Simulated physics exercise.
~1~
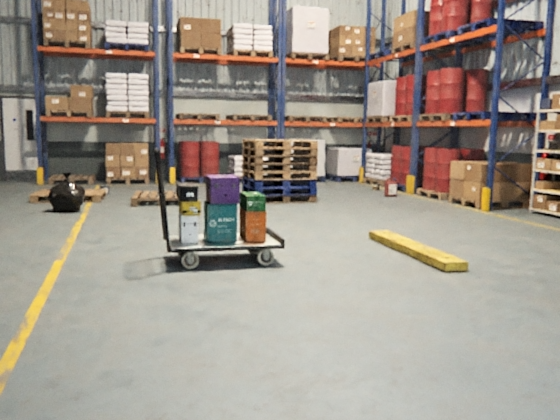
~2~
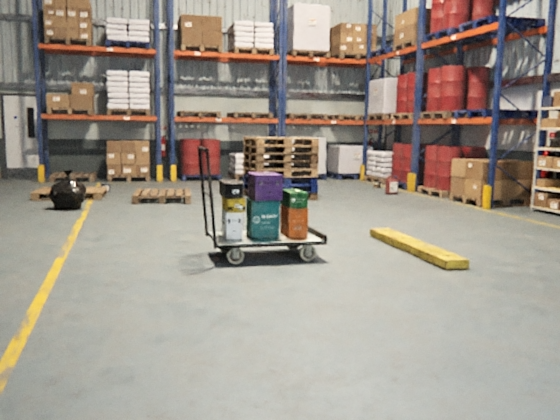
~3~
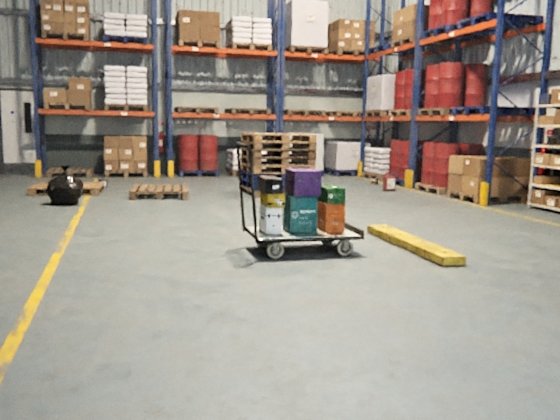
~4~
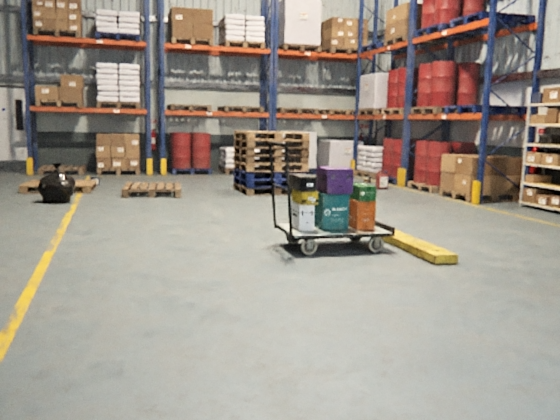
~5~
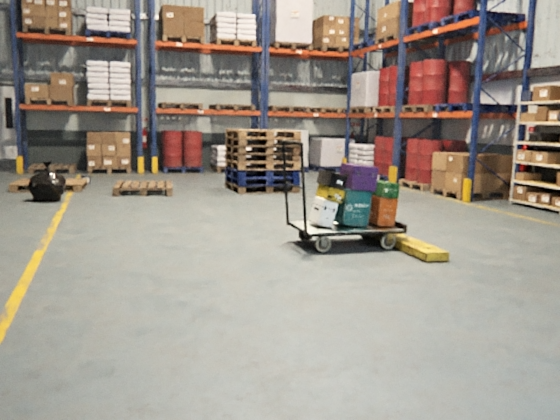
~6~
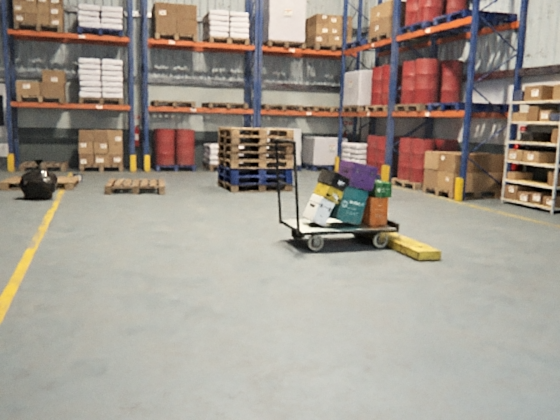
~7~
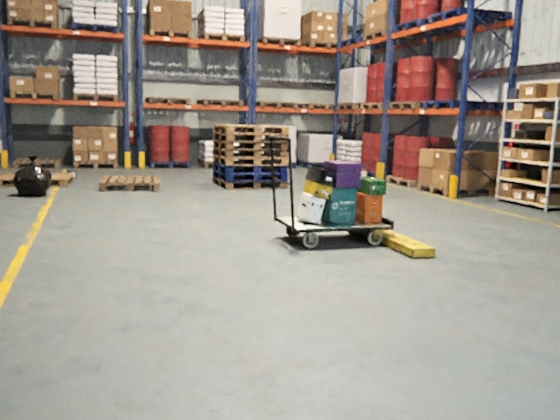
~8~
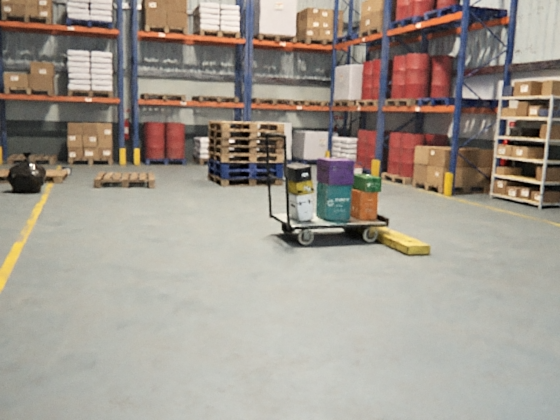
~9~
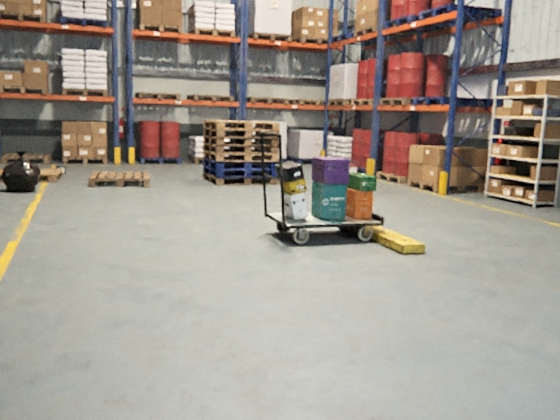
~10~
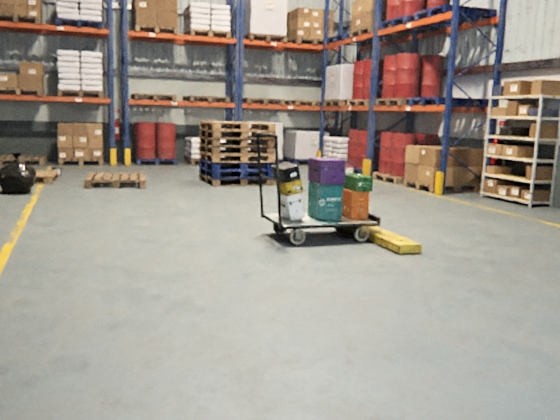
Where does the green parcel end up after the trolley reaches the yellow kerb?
The green parcel ends up still on the deck of the trolley, along with the rest of the load.
